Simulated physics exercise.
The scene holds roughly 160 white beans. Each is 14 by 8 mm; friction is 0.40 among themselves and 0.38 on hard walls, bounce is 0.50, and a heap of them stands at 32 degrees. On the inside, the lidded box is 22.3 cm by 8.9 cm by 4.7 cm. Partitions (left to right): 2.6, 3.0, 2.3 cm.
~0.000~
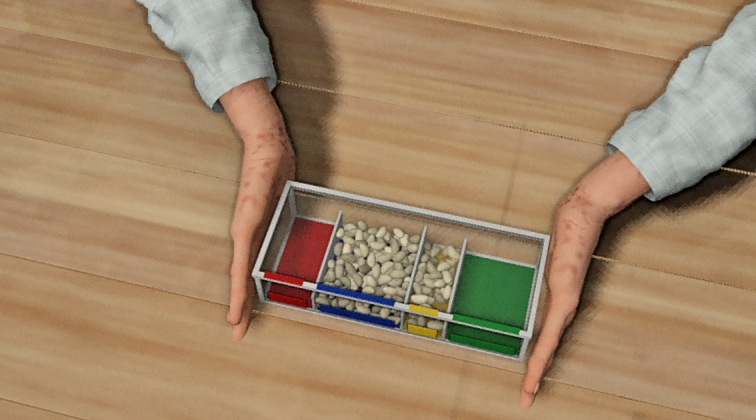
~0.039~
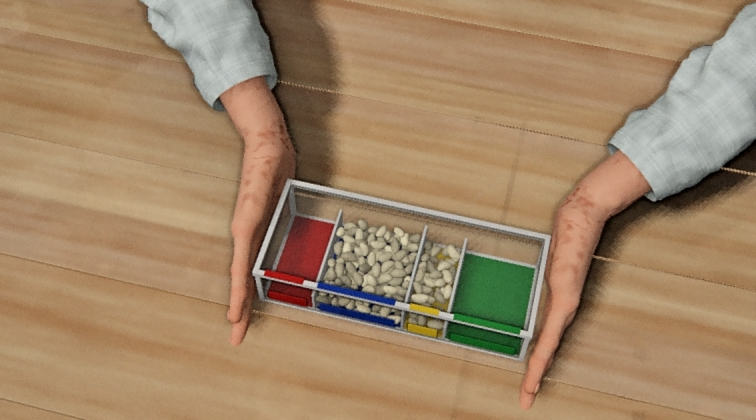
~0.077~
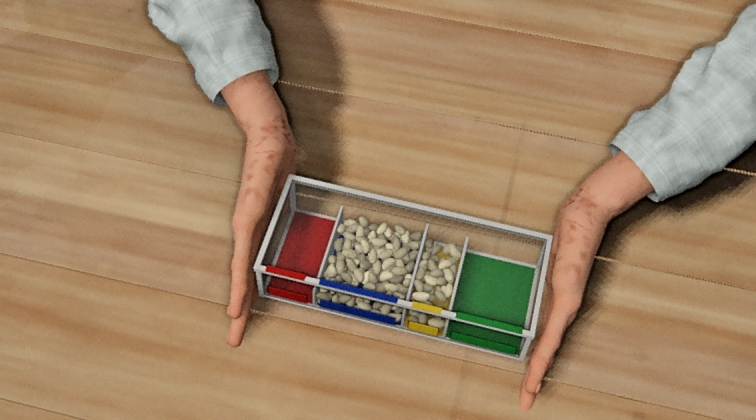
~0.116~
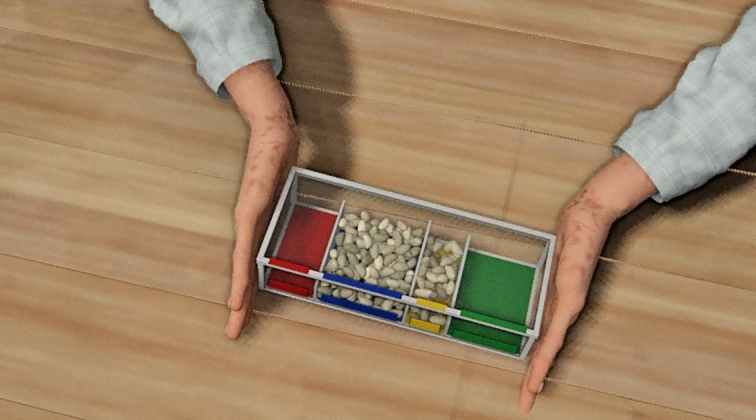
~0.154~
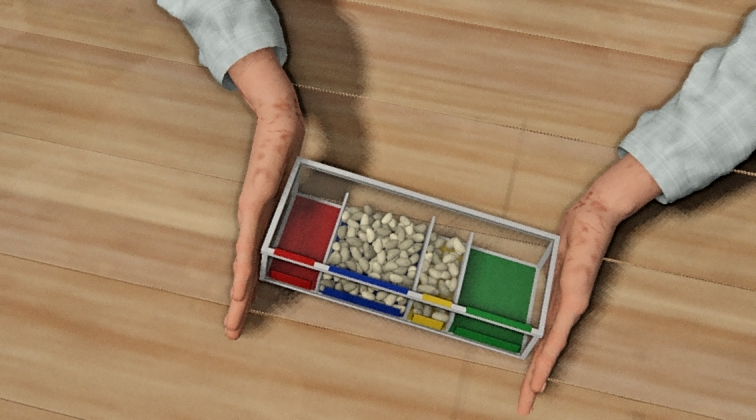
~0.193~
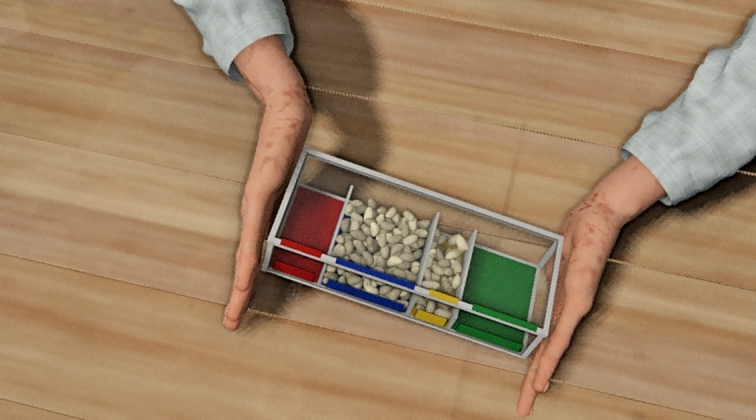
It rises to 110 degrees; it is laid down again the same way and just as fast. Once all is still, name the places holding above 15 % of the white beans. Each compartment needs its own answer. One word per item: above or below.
In order - red compartment: Below; blue compartment: Above; green compartment: Above; yellow compartment: Below.
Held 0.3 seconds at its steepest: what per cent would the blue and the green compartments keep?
In that case blue 40, green 55.
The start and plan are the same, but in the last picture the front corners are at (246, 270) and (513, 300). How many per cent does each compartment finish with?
Each compartment ends like this: Red 80 per cent, blue 20 per cent, green 0 per cent, yellow 0 per cent.
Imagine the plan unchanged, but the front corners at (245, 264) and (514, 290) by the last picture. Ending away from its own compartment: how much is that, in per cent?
That gives some 75 per cent.
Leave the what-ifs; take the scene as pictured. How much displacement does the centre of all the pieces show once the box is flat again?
6.0 cm or thereabouts.
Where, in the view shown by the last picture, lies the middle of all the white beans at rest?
Somewhere near (470, 282) in the last picture.
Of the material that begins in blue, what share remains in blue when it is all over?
Roughly 50 per cent.
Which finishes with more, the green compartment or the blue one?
The green compartment.
Then, at 1.22 s, tilt 110 degrees; blue 50 %, green 35 %, yellow 15 %.
After 1.91 s, tilt 50 degrees; blue 40 %, green 55 %, yellow 5 %.
After 2.63 s, tilt 0 degrees; blue 35 %, green 55 %, yellow 10 %.
At rest (3.1 s), red 0 %, blue 35 %, green 55 %, yellow 10 %.
